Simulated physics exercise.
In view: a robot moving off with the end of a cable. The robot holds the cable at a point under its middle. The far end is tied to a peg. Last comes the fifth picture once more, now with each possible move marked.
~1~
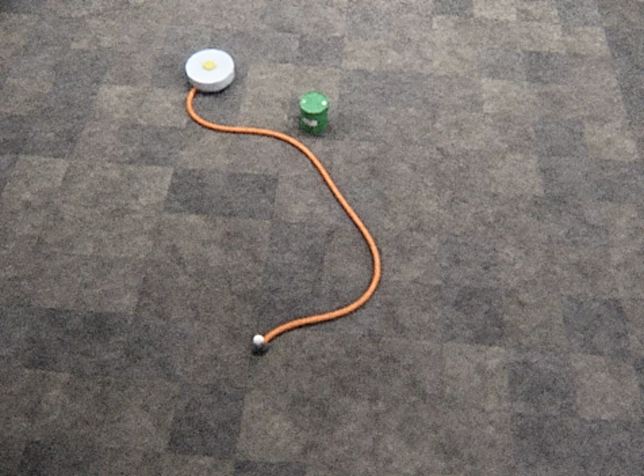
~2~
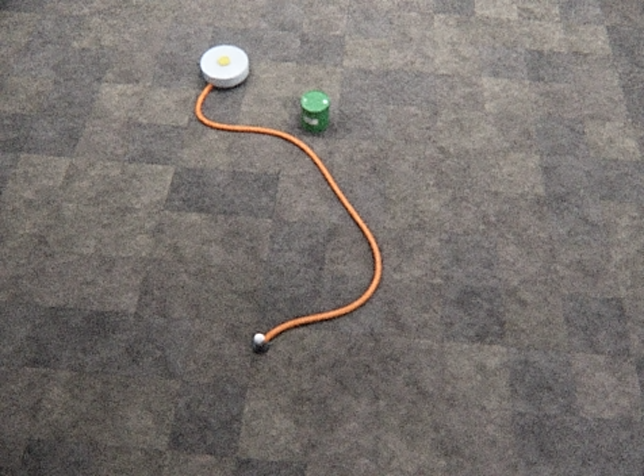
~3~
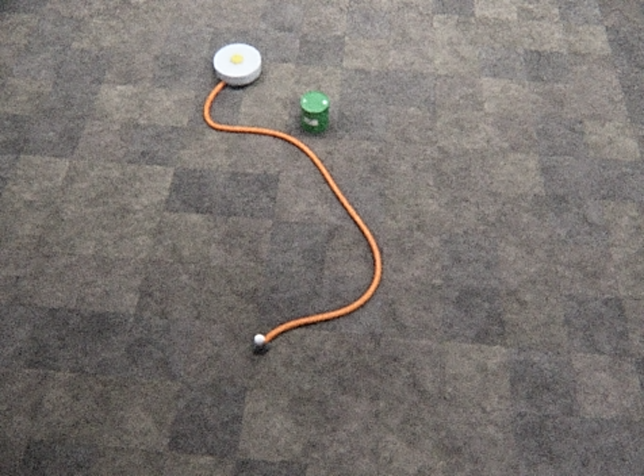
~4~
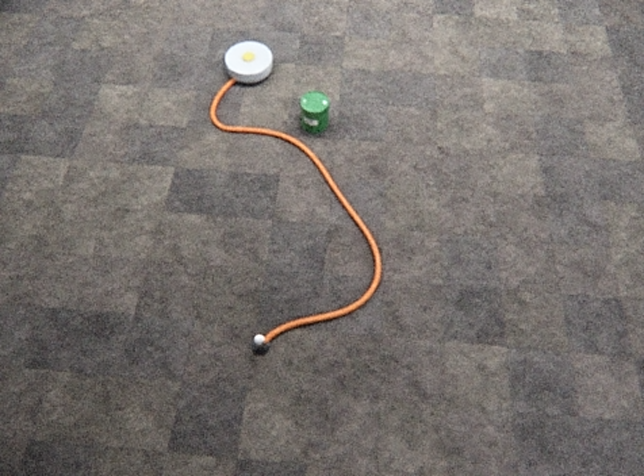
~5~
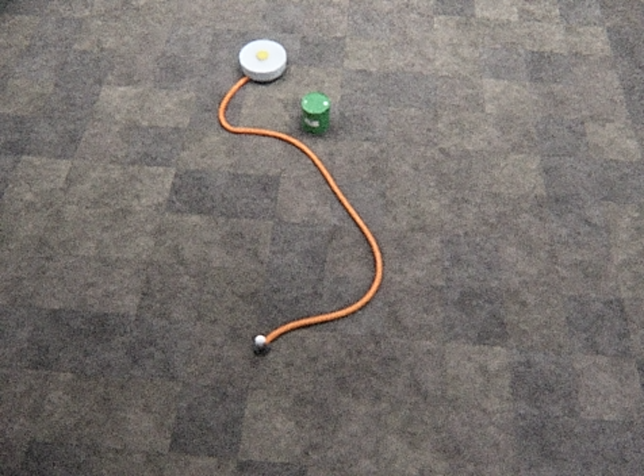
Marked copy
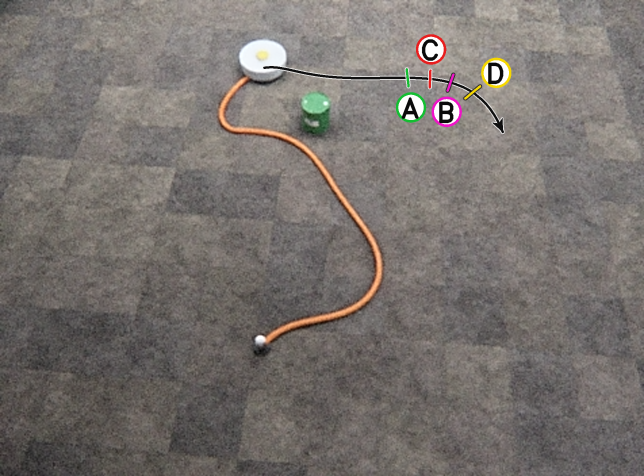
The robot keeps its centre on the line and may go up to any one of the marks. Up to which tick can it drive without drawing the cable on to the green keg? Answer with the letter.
As far as tick A.
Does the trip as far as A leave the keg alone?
Yes.
On the copy, A at (408, 78); B at (450, 83); C at (430, 79); D at (473, 92); the route from (264, 68) via (396, 78) to (503, 132).
On A. First, robot (313, 68), middle of the cable (332, 185).
Then, robot (366, 72), middle of the cable (332, 185).
Finally, robot (409, 72), middle of the cable (332, 185); nothing has been touched.
By contrast, B brings the cable against the keg; C brings the cable against the keg; D brings the cable against the keg.
